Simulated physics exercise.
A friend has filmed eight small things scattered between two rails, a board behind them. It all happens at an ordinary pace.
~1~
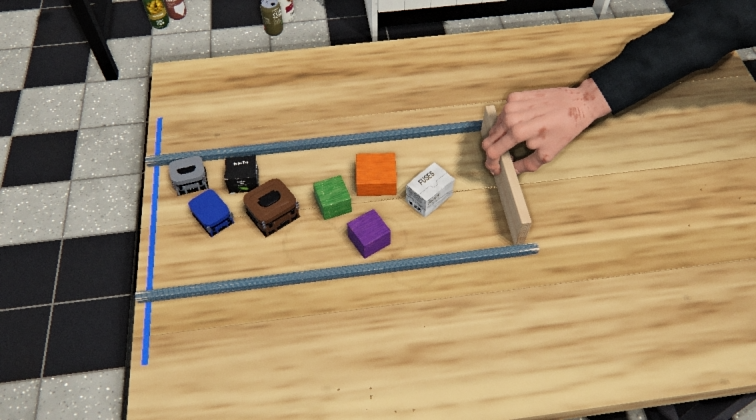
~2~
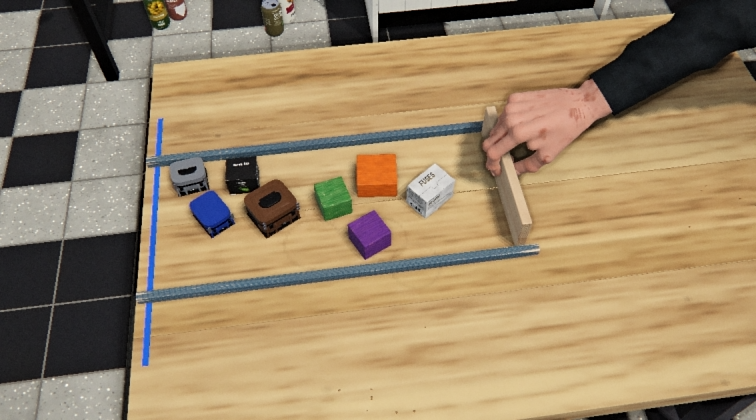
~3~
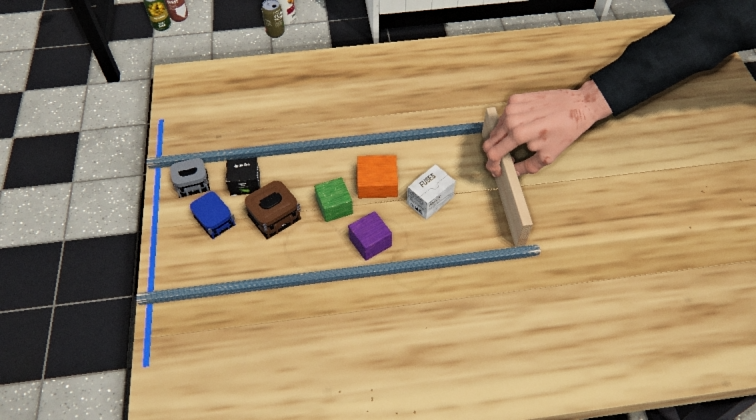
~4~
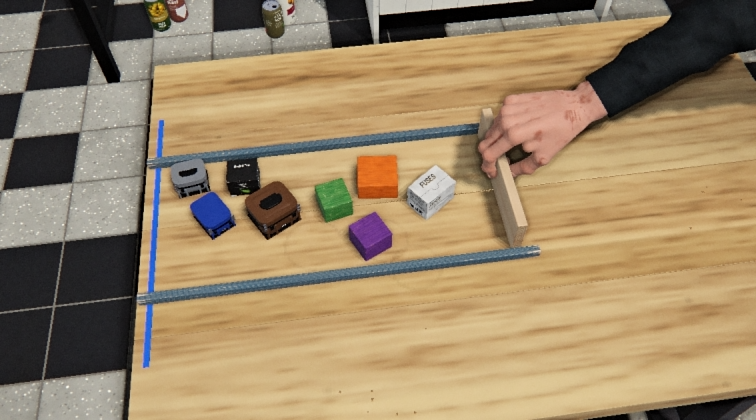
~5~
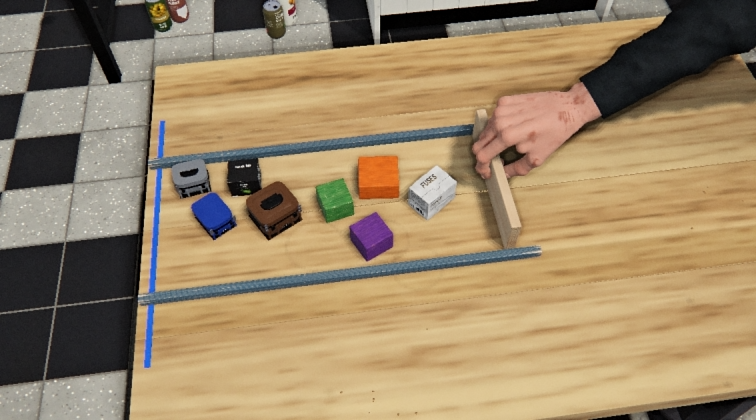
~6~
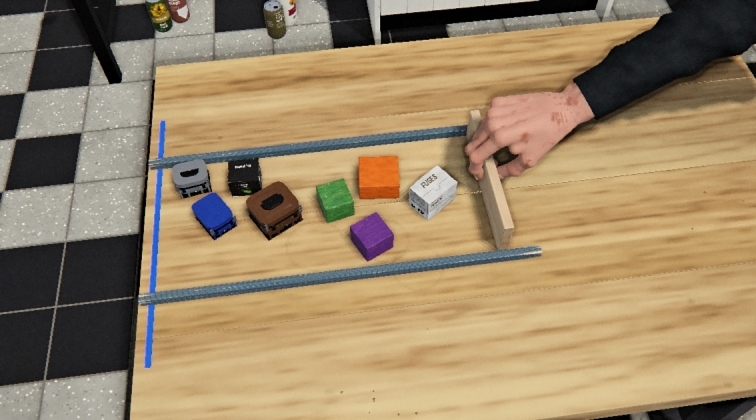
On a wooden table, eight small cases and blocks sat scattered between two metal rails while a hand held a wooden board upright at the right, then slid it slightly left without touching them.
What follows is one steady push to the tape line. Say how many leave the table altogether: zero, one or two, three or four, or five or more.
The number that fall off is five or more.
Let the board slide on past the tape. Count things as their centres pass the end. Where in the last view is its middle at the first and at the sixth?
About (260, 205), then (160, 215).
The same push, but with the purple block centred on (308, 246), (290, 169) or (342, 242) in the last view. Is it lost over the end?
Place by place, it is lost; comes down; falls.
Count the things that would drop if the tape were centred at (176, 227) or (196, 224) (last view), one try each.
It would be 5 and 4.
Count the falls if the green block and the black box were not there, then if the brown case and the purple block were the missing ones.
6 in the first case, 6 in the second.
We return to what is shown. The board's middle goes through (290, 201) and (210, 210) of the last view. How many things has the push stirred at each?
First 8, then 8.
Soon after, none off yet; grey case at rest near (192, 179); blue case at rest near (214, 216); black box at rest near (245, 177).
After that, none off yet; grey case displaced about its own width near (169, 182); blue case displaced well along near (150, 222); black box displaced about its own width near (201, 178).
In the end, the number that fall off is five or more; gone, white box, orange block, purple block, green block, brown case, black box, blue case and grey case.
